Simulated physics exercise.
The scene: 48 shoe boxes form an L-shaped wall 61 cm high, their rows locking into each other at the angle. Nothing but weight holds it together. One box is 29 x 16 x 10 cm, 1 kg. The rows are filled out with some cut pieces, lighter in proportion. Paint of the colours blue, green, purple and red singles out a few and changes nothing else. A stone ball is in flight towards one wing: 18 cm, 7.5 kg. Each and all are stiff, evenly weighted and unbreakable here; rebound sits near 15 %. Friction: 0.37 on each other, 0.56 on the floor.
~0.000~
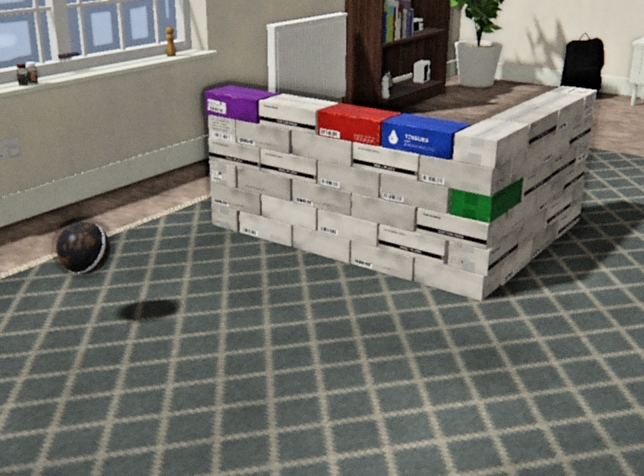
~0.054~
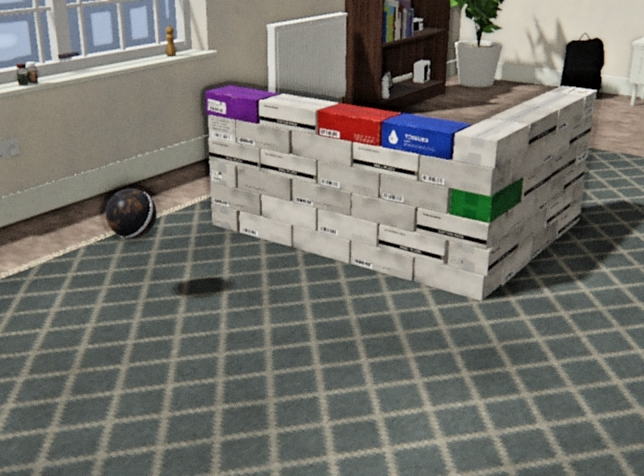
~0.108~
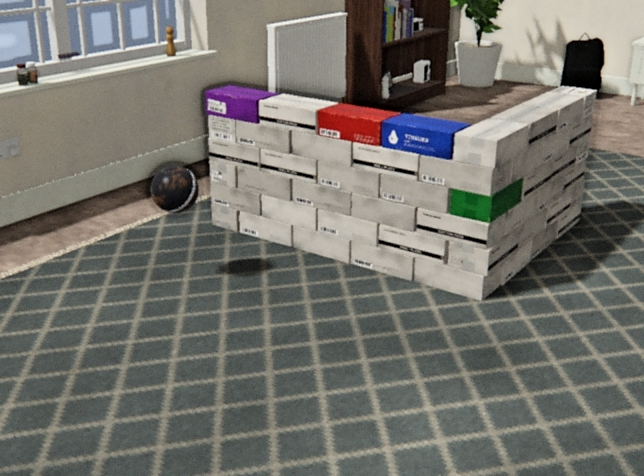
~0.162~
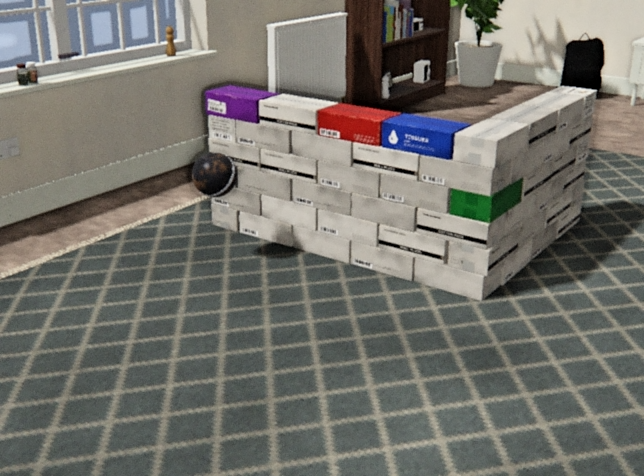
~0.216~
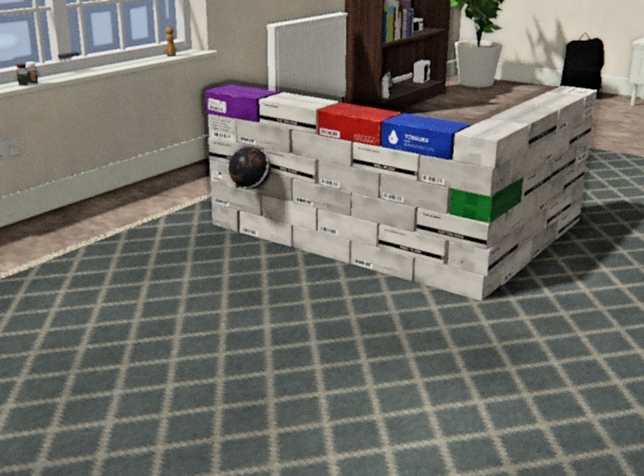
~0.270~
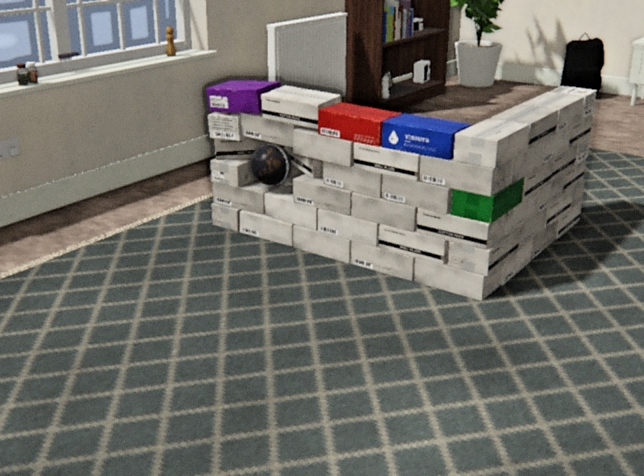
A dark ball flew in from the left toward a low L-shaped wall of white boxes, then struck its left part, pushing some boxes inward and tilting the purple one on top.
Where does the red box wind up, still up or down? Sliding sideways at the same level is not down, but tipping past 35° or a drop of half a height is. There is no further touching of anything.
Once all is still, the red box is still up.
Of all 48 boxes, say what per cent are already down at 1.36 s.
20 percent by then.
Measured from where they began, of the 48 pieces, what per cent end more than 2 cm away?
The shifted ones make up 25 per cent.
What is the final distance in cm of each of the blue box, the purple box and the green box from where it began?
The blue one ends 0 cm from where it began, the purple one 80 cm, and the green one 0 cm.
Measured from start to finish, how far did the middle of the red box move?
About 2 cm.
By 0.34 s, ball still moving; none of the 48 boxes down, 16 disturbed; red box moved 12 mm; purple box tilted 9°.
By 0.50 s, ball still moving; 6 of the 48 boxes down; red box tilted 3°; purple box tilted 18°, 8 cm lower.
By 0.76 s, ball still moving; 9 of the 48 boxes down; red box moved 12 mm; purple box tilted 6°, 23 cm lower.
By 1.36 s, ball still moving; 9 of the 48 boxes down; red box moved 12 mm; purple box on its side.
When it is over (2.5 s), ball rolling away; 9 of the 48 boxes down; red box moved 12 mm; purple box on its side; blue box unmoved. In pixels of the last frame, middles, red box near (362, 124), purple box near (318, 174).
